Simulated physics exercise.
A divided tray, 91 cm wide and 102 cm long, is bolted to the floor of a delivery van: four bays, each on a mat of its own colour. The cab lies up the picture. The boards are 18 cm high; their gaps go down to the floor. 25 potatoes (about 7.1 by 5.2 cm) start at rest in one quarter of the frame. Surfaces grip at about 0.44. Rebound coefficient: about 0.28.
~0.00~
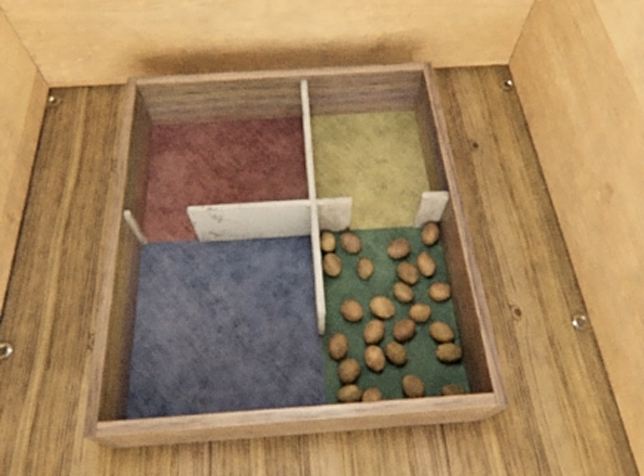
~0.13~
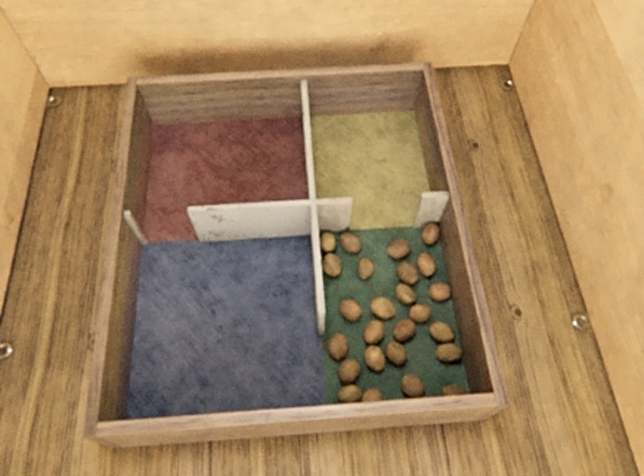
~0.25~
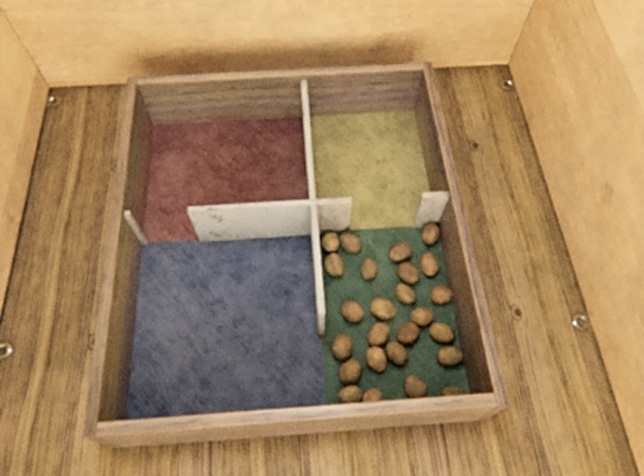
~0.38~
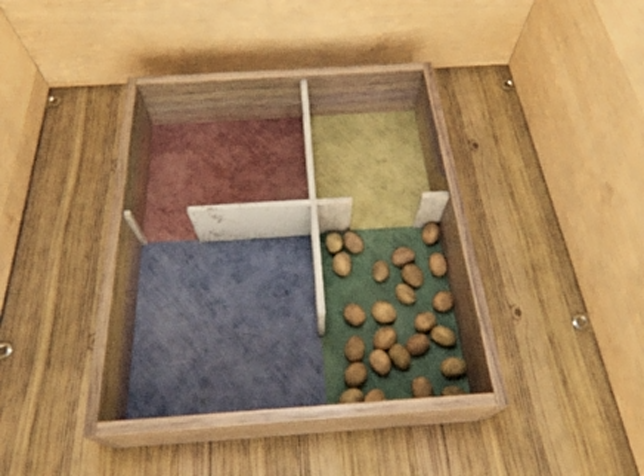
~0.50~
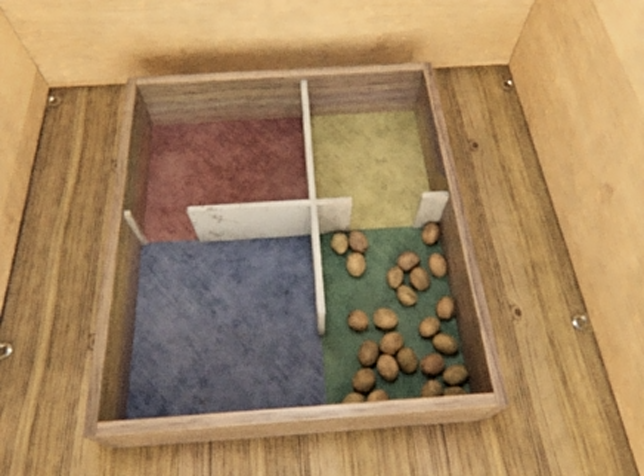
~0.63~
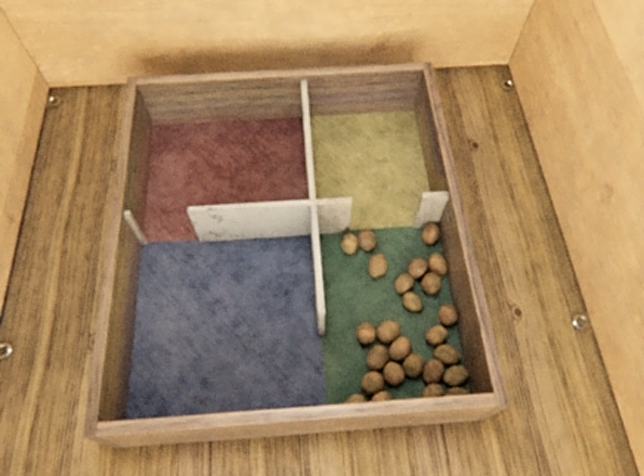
The video shows a wooden tray split by pale boards into red, yellow, blue and green bays, with brown potatoes only in the green one; they shift slightly rightward, bunching closer together toward the lower right of that bay.
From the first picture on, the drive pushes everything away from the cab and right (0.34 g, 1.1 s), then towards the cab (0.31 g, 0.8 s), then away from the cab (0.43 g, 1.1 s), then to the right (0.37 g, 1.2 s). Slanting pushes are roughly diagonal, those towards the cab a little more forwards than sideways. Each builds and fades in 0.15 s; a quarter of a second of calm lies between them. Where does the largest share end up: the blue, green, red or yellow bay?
The green bay ends with the most.
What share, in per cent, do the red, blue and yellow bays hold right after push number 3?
Red 0, blue 10, yellow 10 per cent.
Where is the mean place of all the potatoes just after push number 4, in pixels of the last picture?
Around (400, 352).
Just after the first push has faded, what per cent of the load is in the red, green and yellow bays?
By then: Red 0, green 100, yellow 0 per cent.
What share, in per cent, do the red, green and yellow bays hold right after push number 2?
Red 0, green 80, yellow 20 per cent.
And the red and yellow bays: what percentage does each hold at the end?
Red 0, yellow 10 per cent.
After push 1 (1.34 s), 25 in the green bay.
After push 2 (2.39 s), 20 in the green bay and 5 in the yellow bay.
After push 3 (3.74 s), 3 in the blue bay, 20 in the green bay and 2 in the yellow bay.
After push 4 (5.19 s), 1 in the blue bay, 22 in the green bay and 2 in the yellow bay.
Outcome (at 5.52 s), 1 in the blue bay, 22 in the green bay and 2 in the yellow bay.
